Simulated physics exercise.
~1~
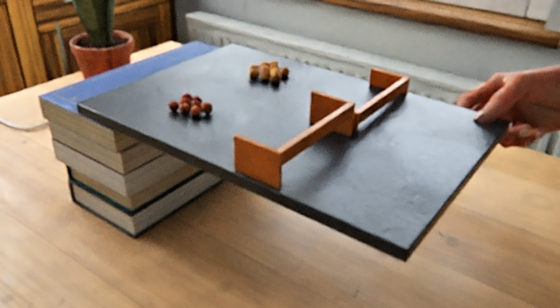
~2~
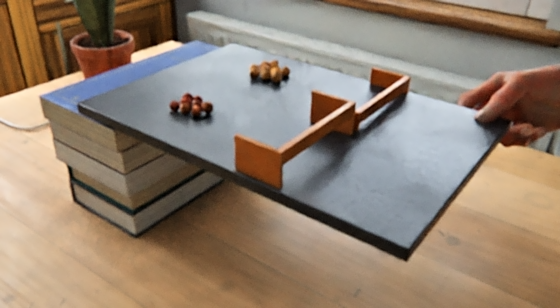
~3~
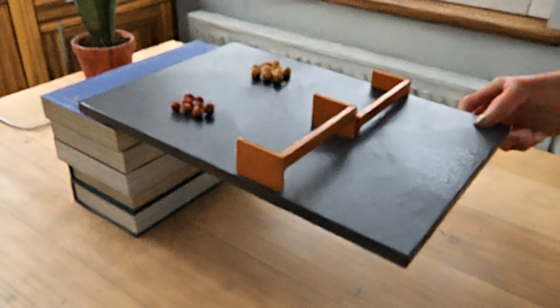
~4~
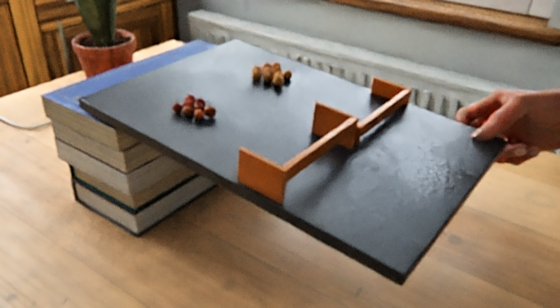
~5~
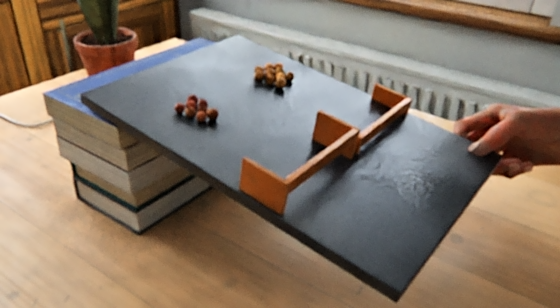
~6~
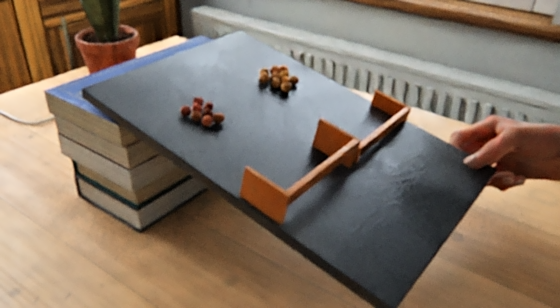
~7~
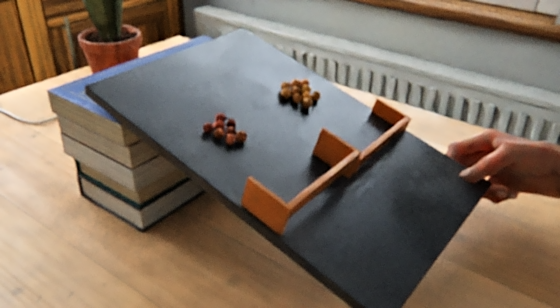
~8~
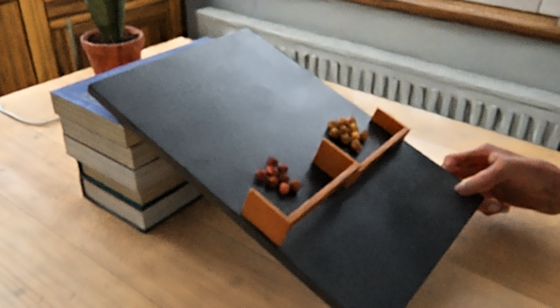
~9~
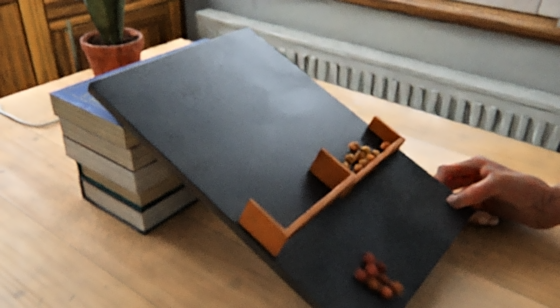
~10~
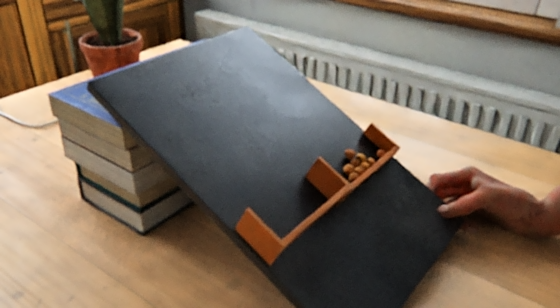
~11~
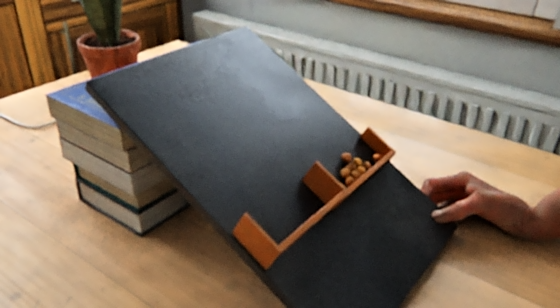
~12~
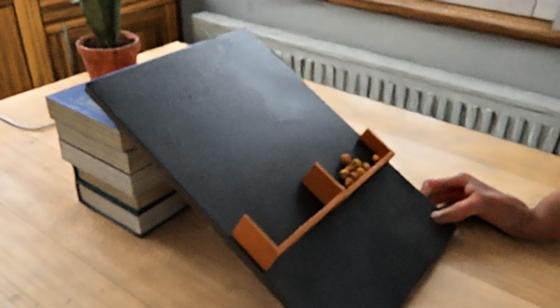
A hand lowered one end of a dark board propped on a stack of books, and two clusters of small brown balls slid down it; the front reddish cluster slipped under its orange strip and out of sight, while the back one stayed caught.
